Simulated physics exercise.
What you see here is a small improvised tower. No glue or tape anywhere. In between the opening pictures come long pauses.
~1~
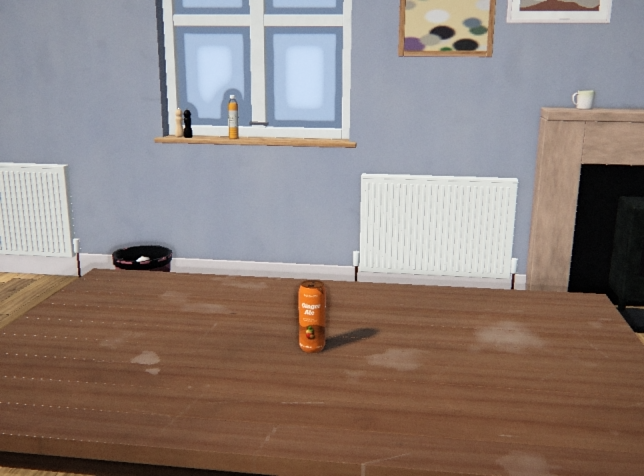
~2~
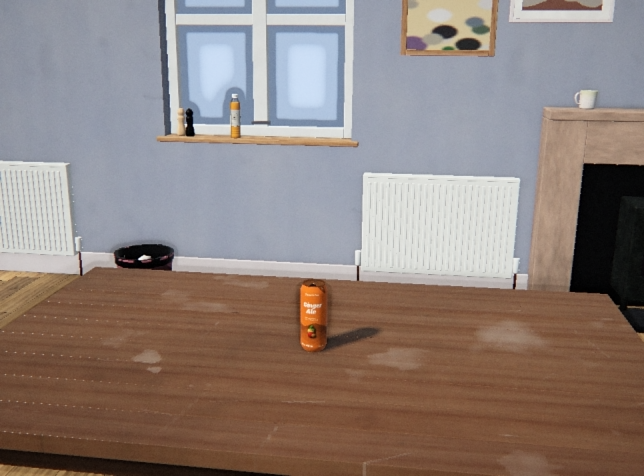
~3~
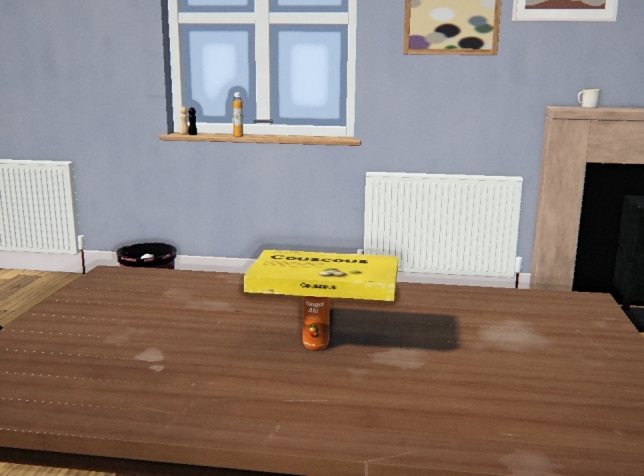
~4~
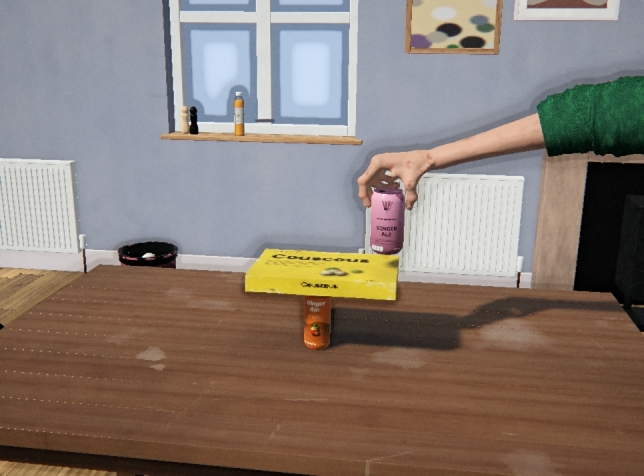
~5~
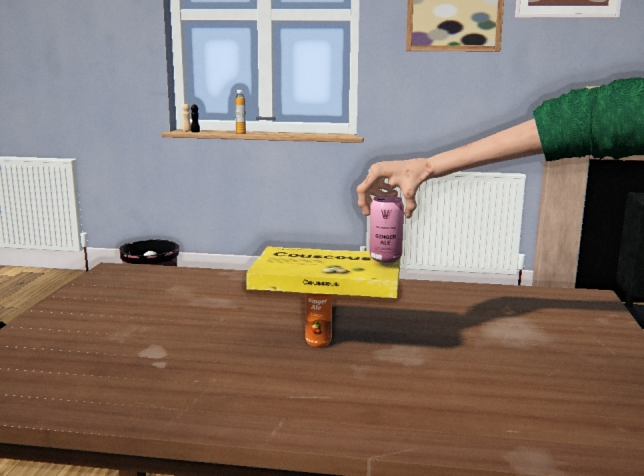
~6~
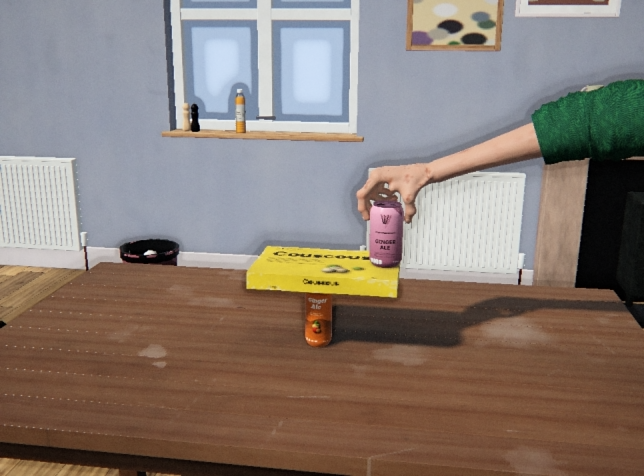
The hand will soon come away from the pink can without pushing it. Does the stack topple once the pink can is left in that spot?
Yes, it topples.
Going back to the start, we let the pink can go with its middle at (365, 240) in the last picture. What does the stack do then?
Result: The stack tips over.
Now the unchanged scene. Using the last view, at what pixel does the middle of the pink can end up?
Roughly at pixel (448, 337).
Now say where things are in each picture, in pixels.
In the first frame, the last thing is not in view yet.
In the second frame, the last thing is not in view yet.
In the third frame, the last thing is not in view yet; yellow packet (325, 274).
The fourth frame shows coming down; pink can (388, 221); yellow packet (326, 273).
The fifth frame shows coming down; pink can (387, 229); yellow packet (327, 271).
The sixth frame shows set down, still held; pink can (386, 235); yellow packet (327, 270).
Then, 0.50 s past the last view, pink can now fallen; yellow packet rocked 59° from its first pose.
Then, 0.60 s past the last view, yellow packet rocked 59° from its first pose.
Then, 0.90 s past the last view, yellow packet and orange can now fallen.
Finally, fallen, pink can, yellow packet and orange can. Final places as the last picture's camera would see them, pink can near (447, 337). The stack gives way.
